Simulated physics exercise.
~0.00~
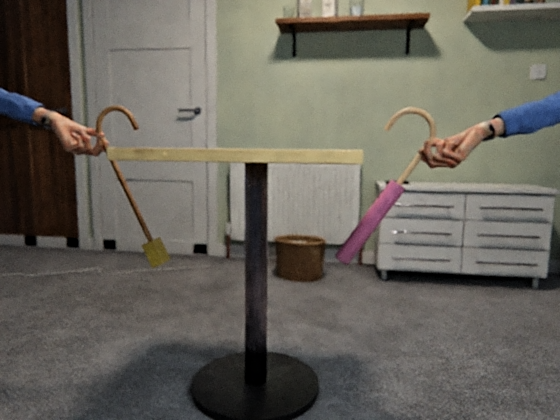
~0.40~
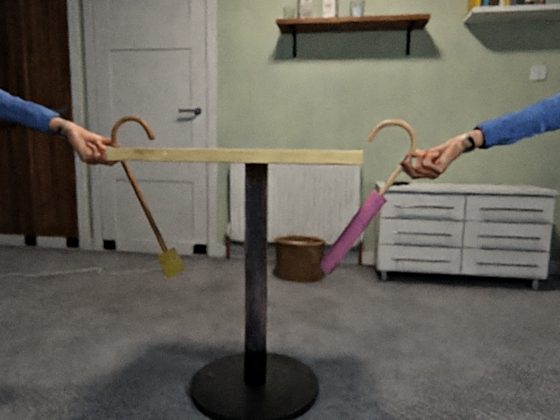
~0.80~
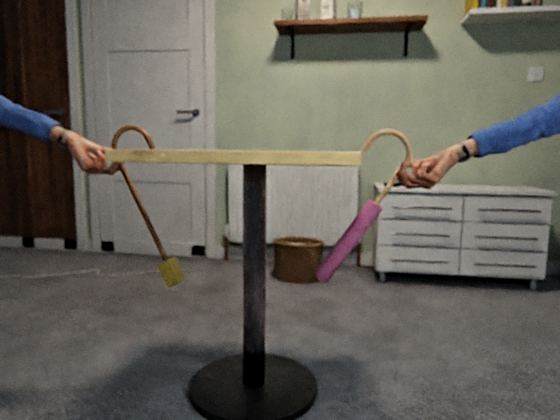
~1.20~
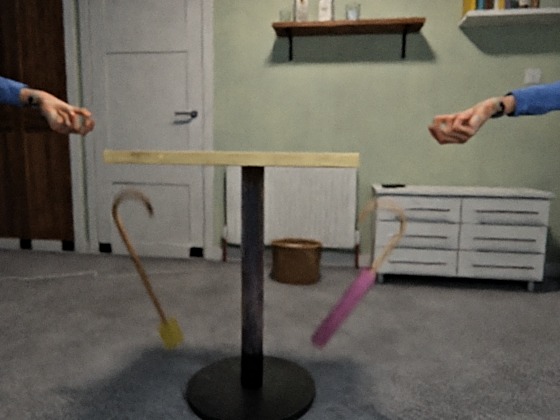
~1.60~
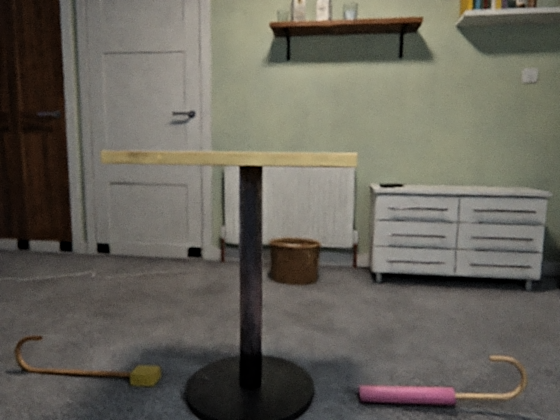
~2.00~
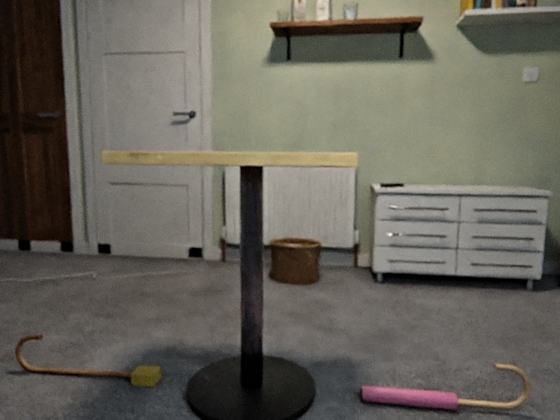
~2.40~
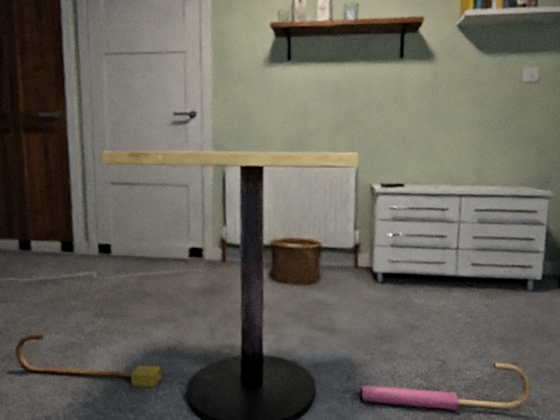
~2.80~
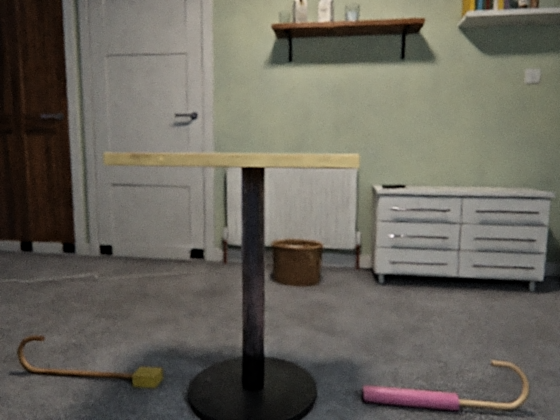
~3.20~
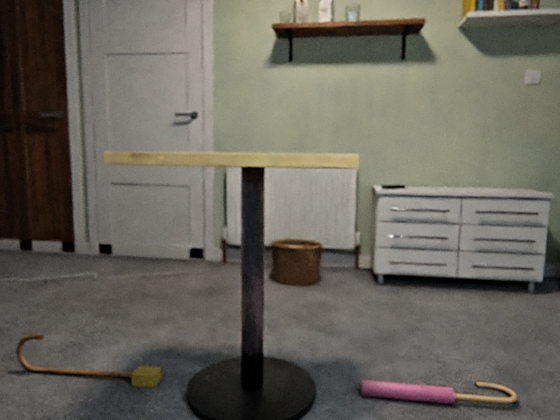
In a room with grey carpet and pale green walls, a small table on a single dark leg stands before a radiator and a white chest of drawers. Two hands reach in from either side, the left holding a yellow brush and the right a pink umbrella, both with curved handles. They bring the hooks to opposite ends of the tabletop. The hands let go and draw back, and both objects slip off and drop. The brush and the umbrella land on the carpet on either side of the table's base and lie there, while the table stays standing.
